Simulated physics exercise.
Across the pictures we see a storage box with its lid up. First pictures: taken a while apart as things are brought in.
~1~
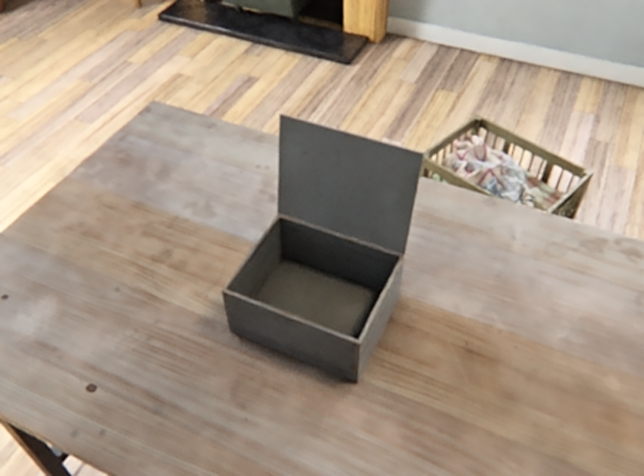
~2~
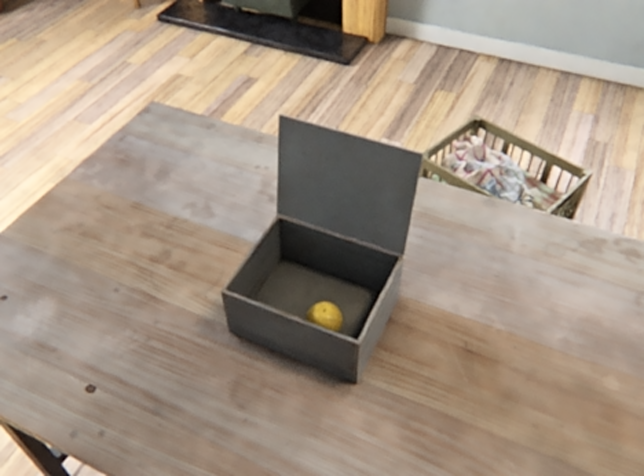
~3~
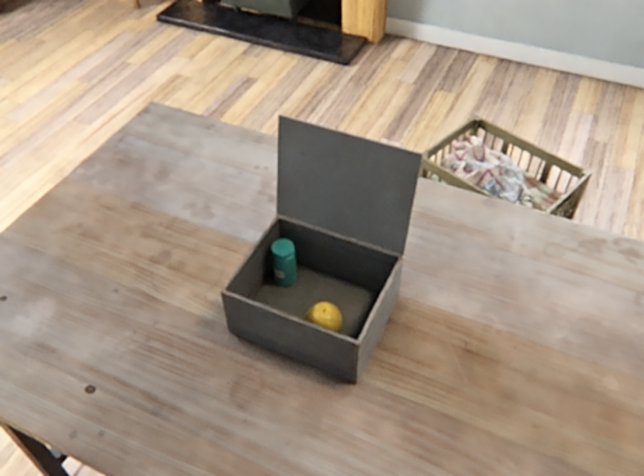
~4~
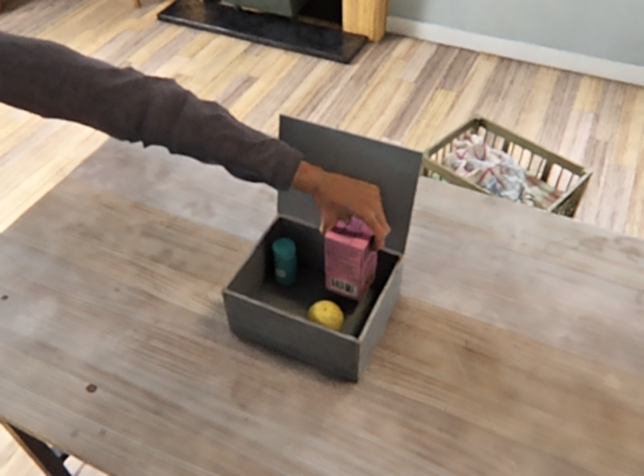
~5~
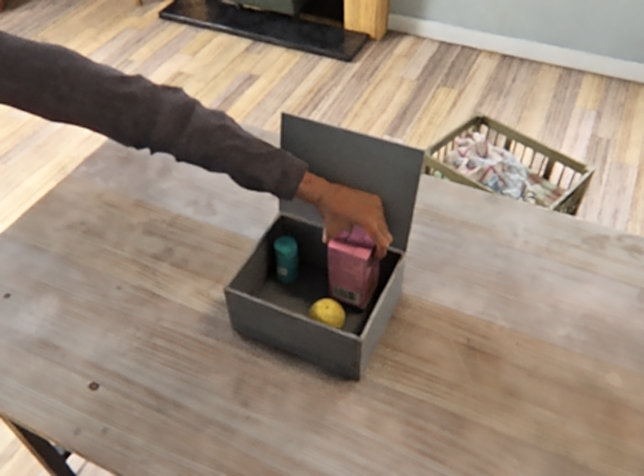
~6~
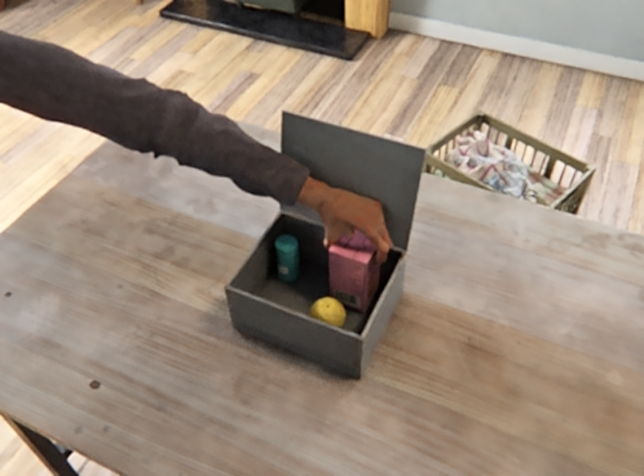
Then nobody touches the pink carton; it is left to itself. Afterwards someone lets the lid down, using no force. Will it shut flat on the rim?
Looks to me like the lid is kept from shutting.
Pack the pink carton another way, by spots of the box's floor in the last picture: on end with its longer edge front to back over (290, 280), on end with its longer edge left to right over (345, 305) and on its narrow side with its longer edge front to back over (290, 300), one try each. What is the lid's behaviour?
Lid, in order: Held open, held open, fully down.
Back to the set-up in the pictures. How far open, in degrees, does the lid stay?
Angle: About 50°.
Then, 1.10 s later than the last frame, lid starting down.
Then, 1.40 s later than the last frame, lid 72° above the rim.
Then, 1.70 s later than the last frame, lid 57° above the rim; pink carton tilted by 6° near (354, 272).
When it is over, lid 50° above the rim; left askew, pink carton; the other 2 as before. End places, in pixels of the last picture, pink carton near (352, 273).
